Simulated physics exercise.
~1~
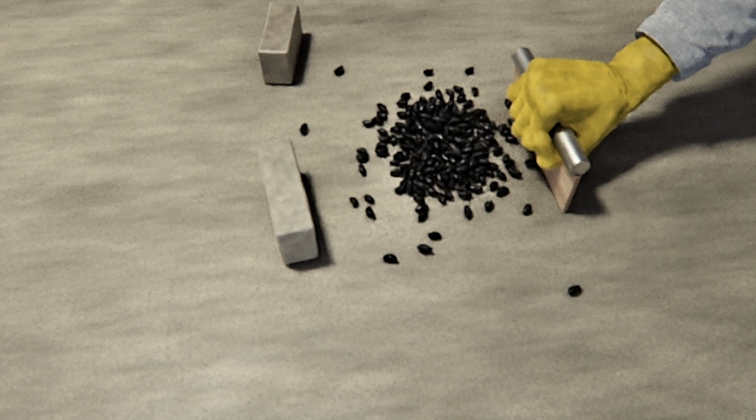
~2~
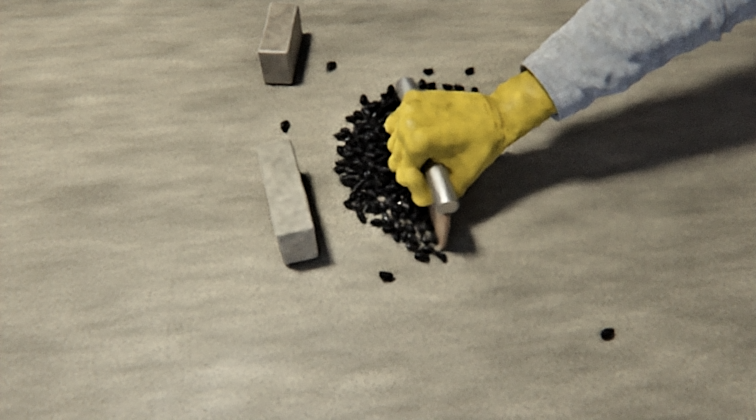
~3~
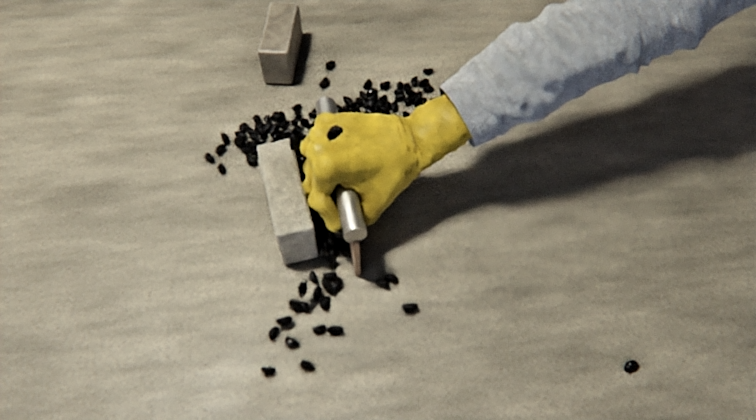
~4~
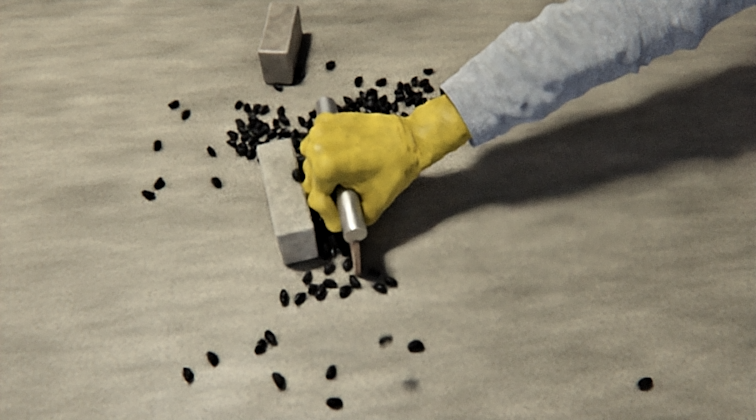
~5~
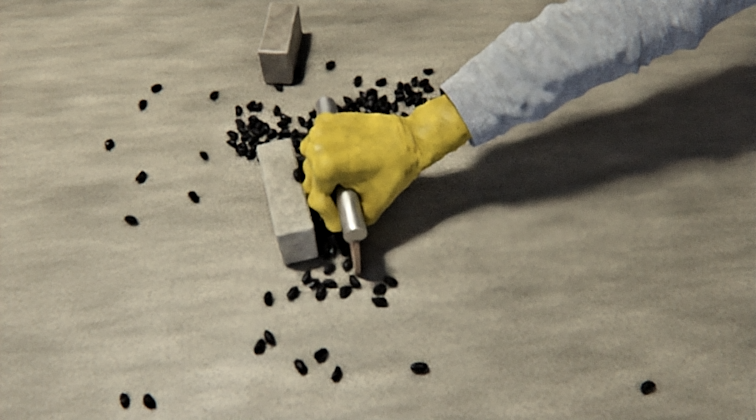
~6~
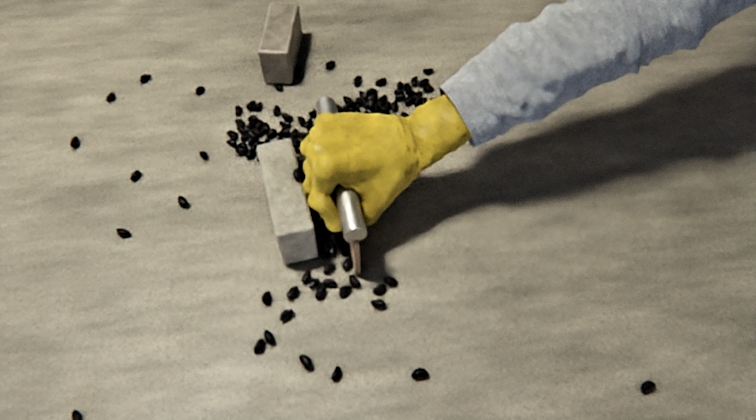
Gloved hand pushing a scraper left through spilt black beans, scattering some around a near block, most staying heaped before the blocks.
